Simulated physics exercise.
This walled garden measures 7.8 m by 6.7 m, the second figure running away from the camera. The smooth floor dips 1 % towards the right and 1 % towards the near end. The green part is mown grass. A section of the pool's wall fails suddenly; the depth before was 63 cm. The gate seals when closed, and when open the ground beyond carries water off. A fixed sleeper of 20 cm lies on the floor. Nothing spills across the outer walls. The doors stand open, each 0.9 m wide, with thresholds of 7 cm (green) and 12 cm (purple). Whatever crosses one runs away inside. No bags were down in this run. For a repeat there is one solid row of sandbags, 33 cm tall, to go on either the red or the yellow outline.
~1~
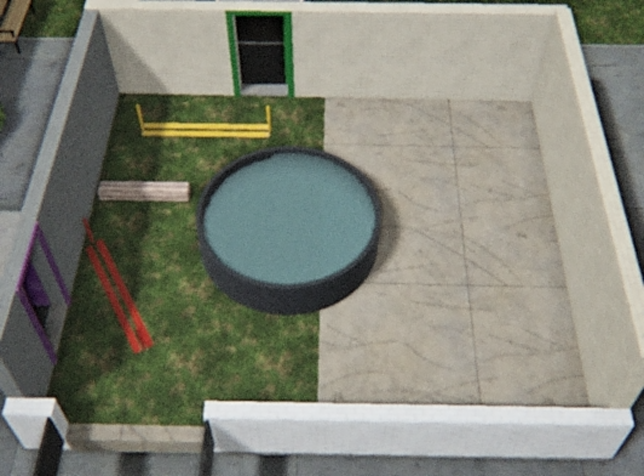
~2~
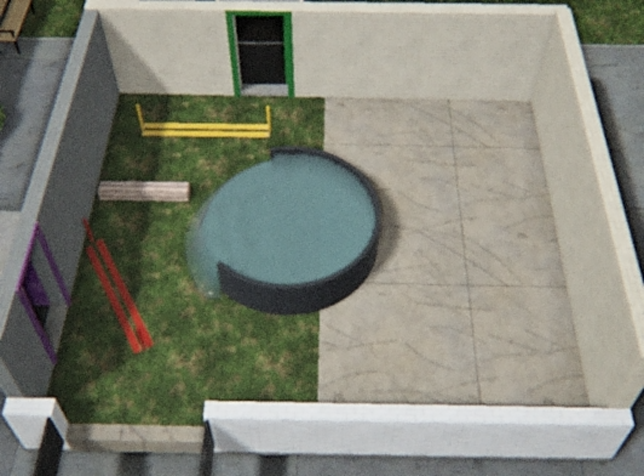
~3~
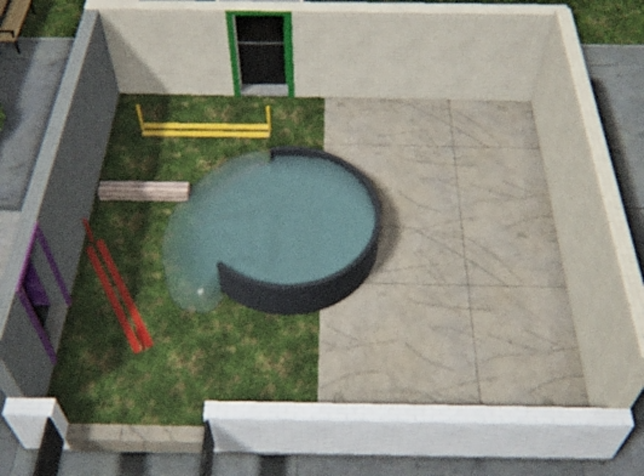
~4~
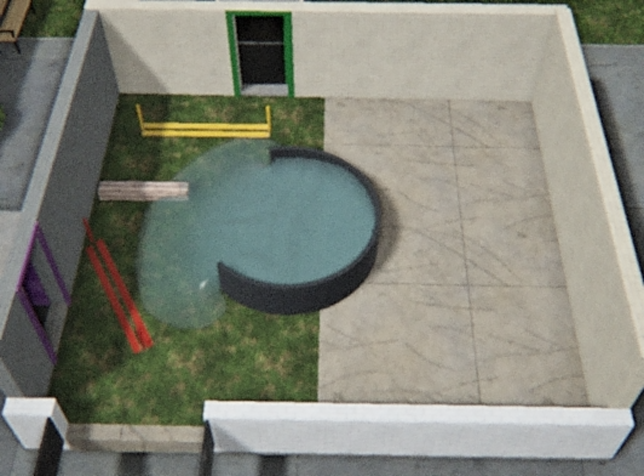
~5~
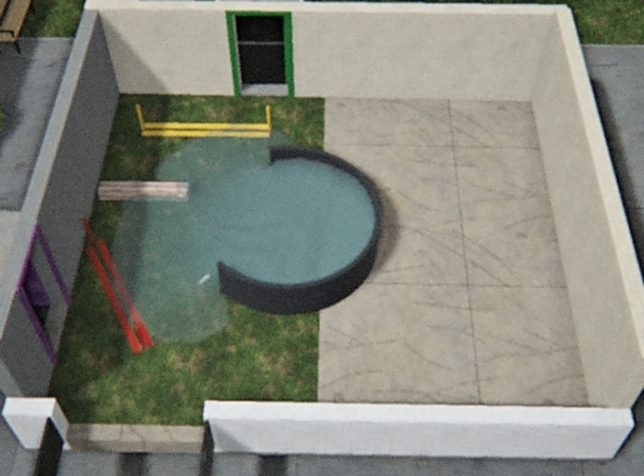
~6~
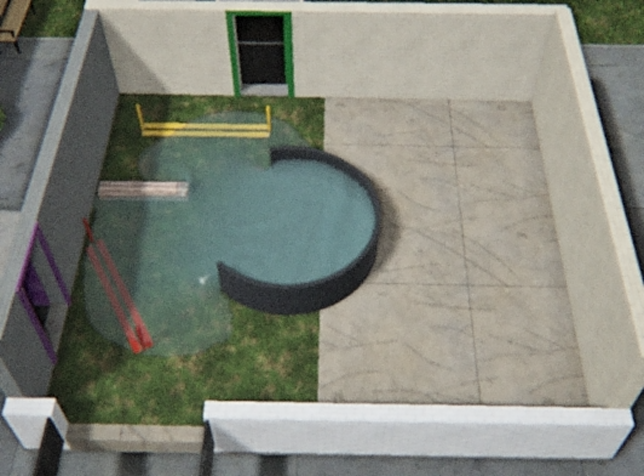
In this clip, the left side of a round, dark-walled pool in a walled garden suddenly opens, and water pours out leftward, spreading across the grass around a pale block and reaching the red and yellow outlines.
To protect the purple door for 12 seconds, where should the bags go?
Choose red.
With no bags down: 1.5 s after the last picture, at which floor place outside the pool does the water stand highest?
Near (99, 230).
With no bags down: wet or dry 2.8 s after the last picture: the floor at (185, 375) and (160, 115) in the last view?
In turn: Under water, flooded.
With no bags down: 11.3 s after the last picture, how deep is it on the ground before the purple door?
Some 5.5 cm.
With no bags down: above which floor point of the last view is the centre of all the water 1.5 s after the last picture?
Near (202, 223).
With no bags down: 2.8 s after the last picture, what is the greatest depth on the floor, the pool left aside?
About 27 cm.
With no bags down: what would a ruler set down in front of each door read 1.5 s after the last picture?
In cm: Green 8, purple 19.
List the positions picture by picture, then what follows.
In the first frame, still water, 63 cm deep, in the pool at (289, 216).
In the second frame, the front is at a hidden place, 1.5 m from the gap at (210, 215); 0.6 m2 of floor is under water; 63 cm left at the back of the pool.
In the third frame, the front is at a hidden place, 1.7 m from the gap at (210, 216); 2.1 m2 of floor is under water; 63 cm left at the back of the pool.
In the fourth frame, the front is at a hidden place, 2.0 m from the gap at (210, 217); 4.2 m2 of floor is under water; 63 cm left at the back of the pool.
In the fifth frame, water pours out at (210, 218) and has run 2.3 m, to a hidden place; typically 8 cm deep outside, 63 cm at the pool's back.
In the sixth frame, the front is at (262, 117), 2.6 m from the gap at (210, 218); 9.2 m2 of floor is under water; 61 cm left at the back of the pool.
Then, 0.7 s after the last picture water covers 35 % of the floor and is deepest (34 cm) near (191, 198) in the run without bags; in at the purple door, 1 L with no bags, 0 L with the row on red, 1 L on yellow.
Then, 1.5 s after the last picture water covers 40 % of the floor and is deepest (38 cm) near (99, 230) in the run without bags; in at the purple door, 10 L with no bags, 0 L with the row on red, 11 L on yellow.
Then, 2.8 s after the last picture water covers 45 % of the floor and is deepest (27 cm) near (41, 422) in the run without bags; in at the purple door, 28 L with no bags, 0 L with the row on red, 31 L on yellow.
Then, 6.3 s after the last picture water covers 85 % of the floor and is deepest (10 cm) near (41, 422) in the run without bags; in at the purple door, 32 L with no bags, 0 L with the row on red, 34 L on yellow.
Then, 11.3 s after the last picture water covers 95 % of the floor and is deepest (15 cm) near (570, 434) in the run without bags; in at the purple door, 32 L with no bags, 0 L with the row on red, 34 L on yellow.
